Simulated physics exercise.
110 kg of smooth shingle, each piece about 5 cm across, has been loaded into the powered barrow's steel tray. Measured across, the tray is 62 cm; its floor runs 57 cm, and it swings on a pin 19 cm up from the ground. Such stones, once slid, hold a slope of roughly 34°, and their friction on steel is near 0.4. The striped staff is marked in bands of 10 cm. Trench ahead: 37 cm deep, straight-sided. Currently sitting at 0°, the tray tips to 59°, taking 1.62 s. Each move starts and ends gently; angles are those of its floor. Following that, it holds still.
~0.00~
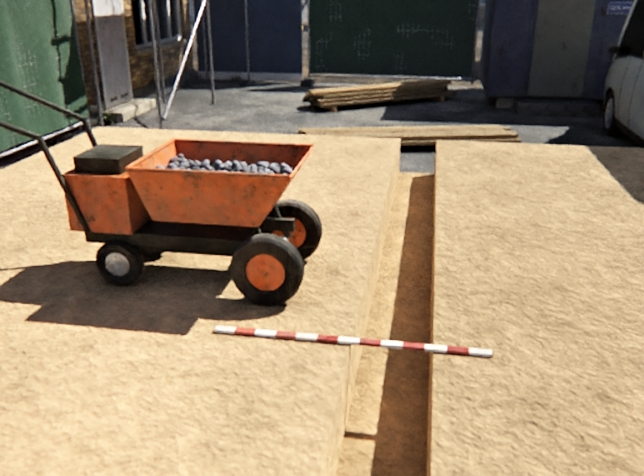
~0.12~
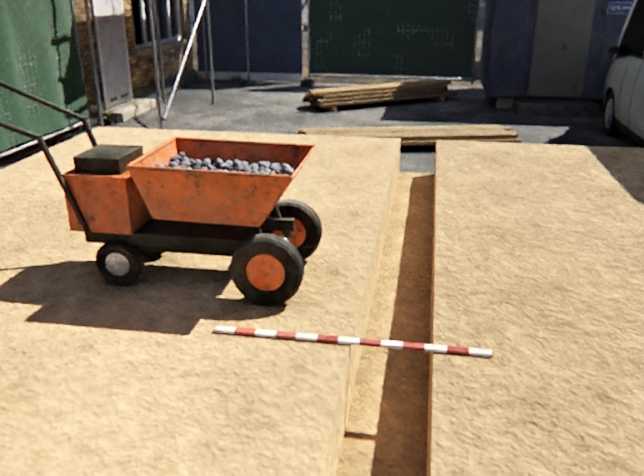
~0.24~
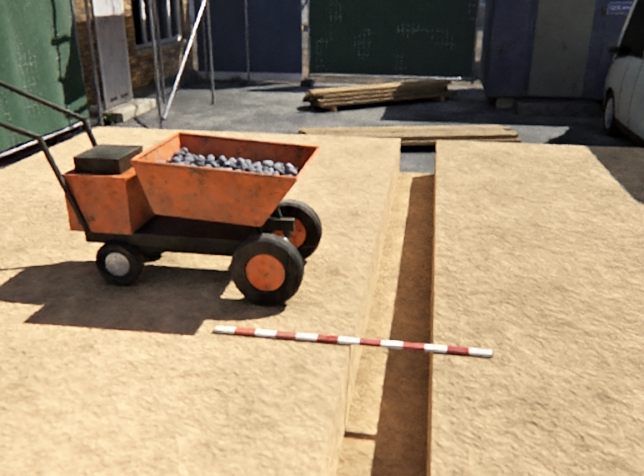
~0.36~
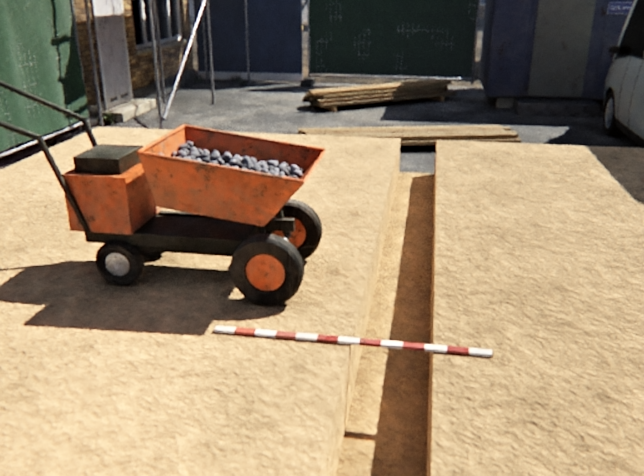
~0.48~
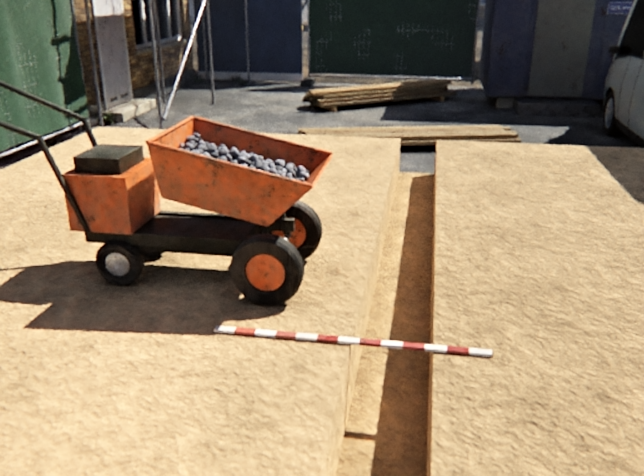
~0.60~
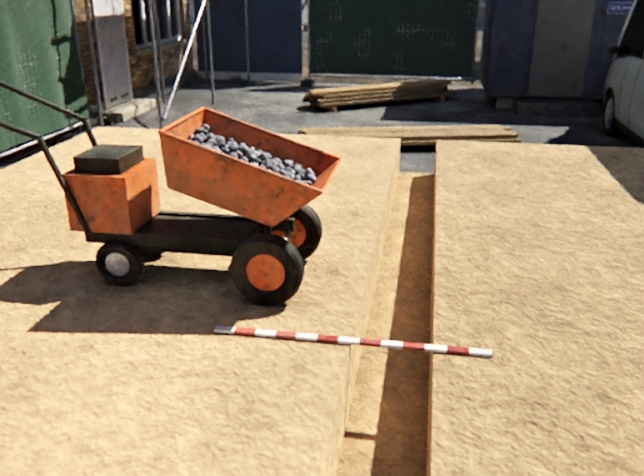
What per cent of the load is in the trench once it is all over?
68 %.
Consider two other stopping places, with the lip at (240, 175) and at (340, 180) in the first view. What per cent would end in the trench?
From the first spot near 40, from the second near 35 per cent.
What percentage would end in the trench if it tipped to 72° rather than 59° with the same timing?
In that case some 95 per cent.
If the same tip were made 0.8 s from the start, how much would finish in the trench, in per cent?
Close to 55 per cent then.
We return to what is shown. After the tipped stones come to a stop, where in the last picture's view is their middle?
I'd point to around (399, 339).
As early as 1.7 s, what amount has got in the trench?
Something like 20 in a hundred.
After 1.2 s the floor is at 50°; 100 % in the tray; the foremost stones are at (362, 218).
After 1.7 s the floor is at 59°; 81 % in the tray, 19 % in the trench; the foremost stones are at (427, 328).
After 2.1 s the floor is at 59°; 59 % in the tray, 41 % in the trench, 1 % past the trench; the foremost stones are at (441, 304).
After 4.0 s the floor is at 59°; 32 % in the tray, 68 % in the trench, 1 % past the trench; the foremost stones are at (445, 311).
